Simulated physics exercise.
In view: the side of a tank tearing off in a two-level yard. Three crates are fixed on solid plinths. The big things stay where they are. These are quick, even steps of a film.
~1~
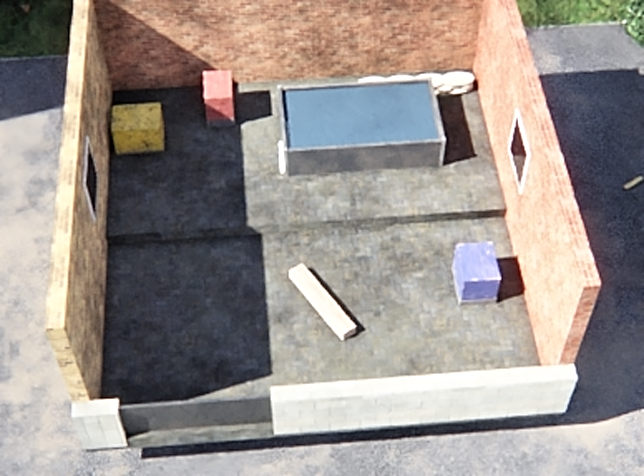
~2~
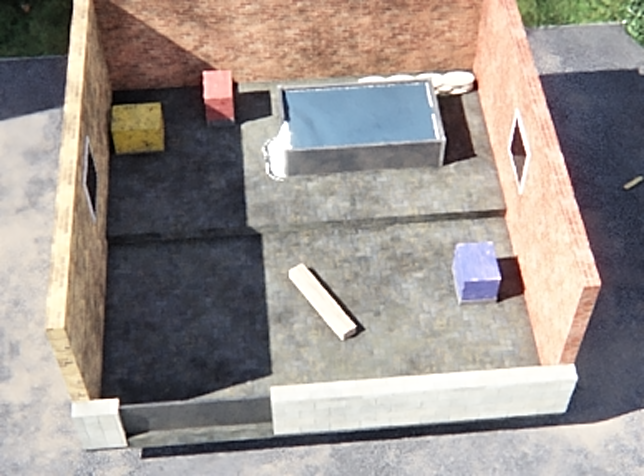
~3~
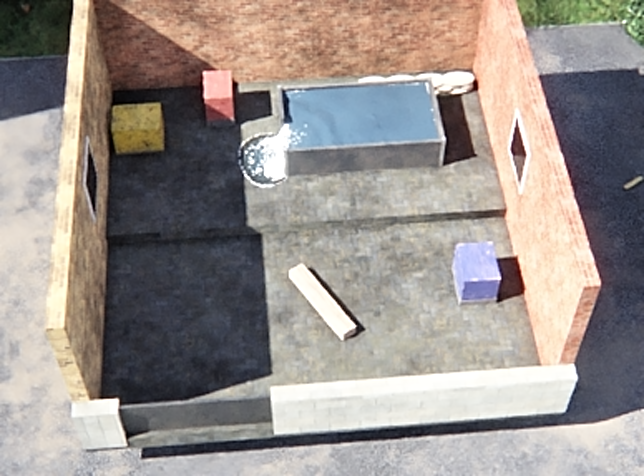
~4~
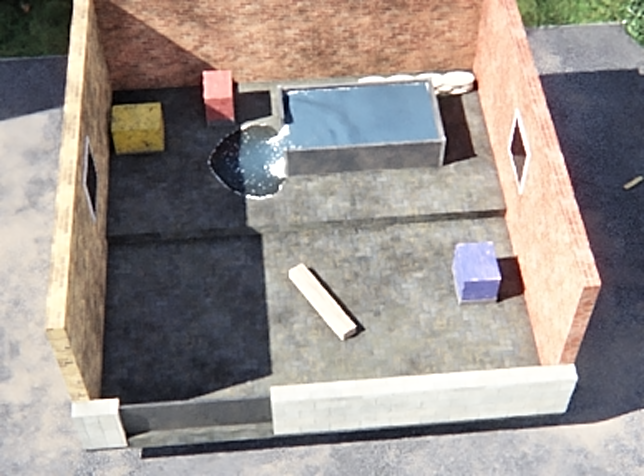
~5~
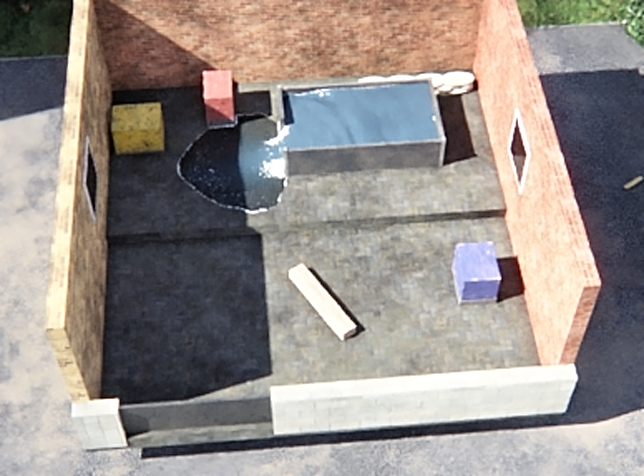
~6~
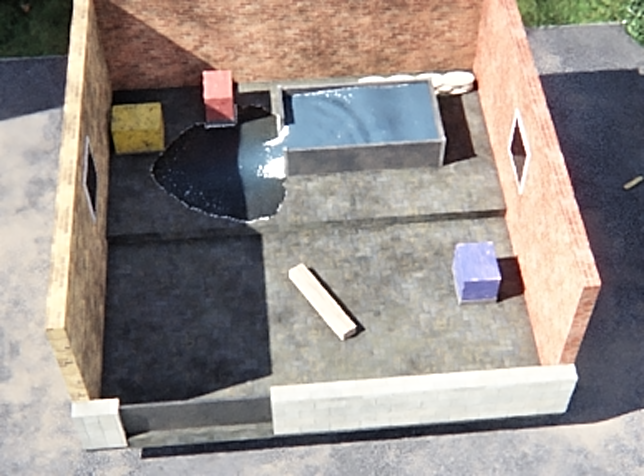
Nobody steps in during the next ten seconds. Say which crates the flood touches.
The red crate stays dry; the blue crate stays dry; the yellow crate gets wet.
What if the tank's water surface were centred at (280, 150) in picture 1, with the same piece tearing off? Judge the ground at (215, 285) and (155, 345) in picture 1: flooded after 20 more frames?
In that order: Not flooded, awash.
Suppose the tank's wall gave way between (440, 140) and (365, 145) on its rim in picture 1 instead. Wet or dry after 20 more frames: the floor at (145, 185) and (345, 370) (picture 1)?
As listed: Clear, wet.
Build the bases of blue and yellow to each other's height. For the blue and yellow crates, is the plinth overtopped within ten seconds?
Then: Blue ends up wet, yellow is topped.
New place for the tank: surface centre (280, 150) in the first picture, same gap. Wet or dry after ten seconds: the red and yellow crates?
Then: The red one keeps dry, the yellow one takes water.
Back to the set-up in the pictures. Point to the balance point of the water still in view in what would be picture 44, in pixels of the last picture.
Roughly at (253, 208).
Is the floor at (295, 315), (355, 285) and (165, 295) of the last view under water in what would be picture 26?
As listed: Not flooded, clear, awash.
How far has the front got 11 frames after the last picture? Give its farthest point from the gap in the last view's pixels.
I would point to (104, 344).
A moment on, water covers 20 % of the floor; the red crate water round its plinth, the blue crate not reached, the yellow crate water round its plinth.
Next, water covers 25 % of the floor; the red crate water round its plinth, the blue crate not reached, the yellow crate water round its plinth.
Then, water covers 35 % of the floor; the red crate water round its plinth, the blue crate not reached, the yellow crate water round its plinth.
Later, water covers 55 % of the floor; the red crate water round its plinth, the blue crate not reached, the yellow crate water round its plinth.
In the end, water covers 75 % of the floor; the red crate stayed above the water, the blue crate stayed above the water, the yellow crate was topped.
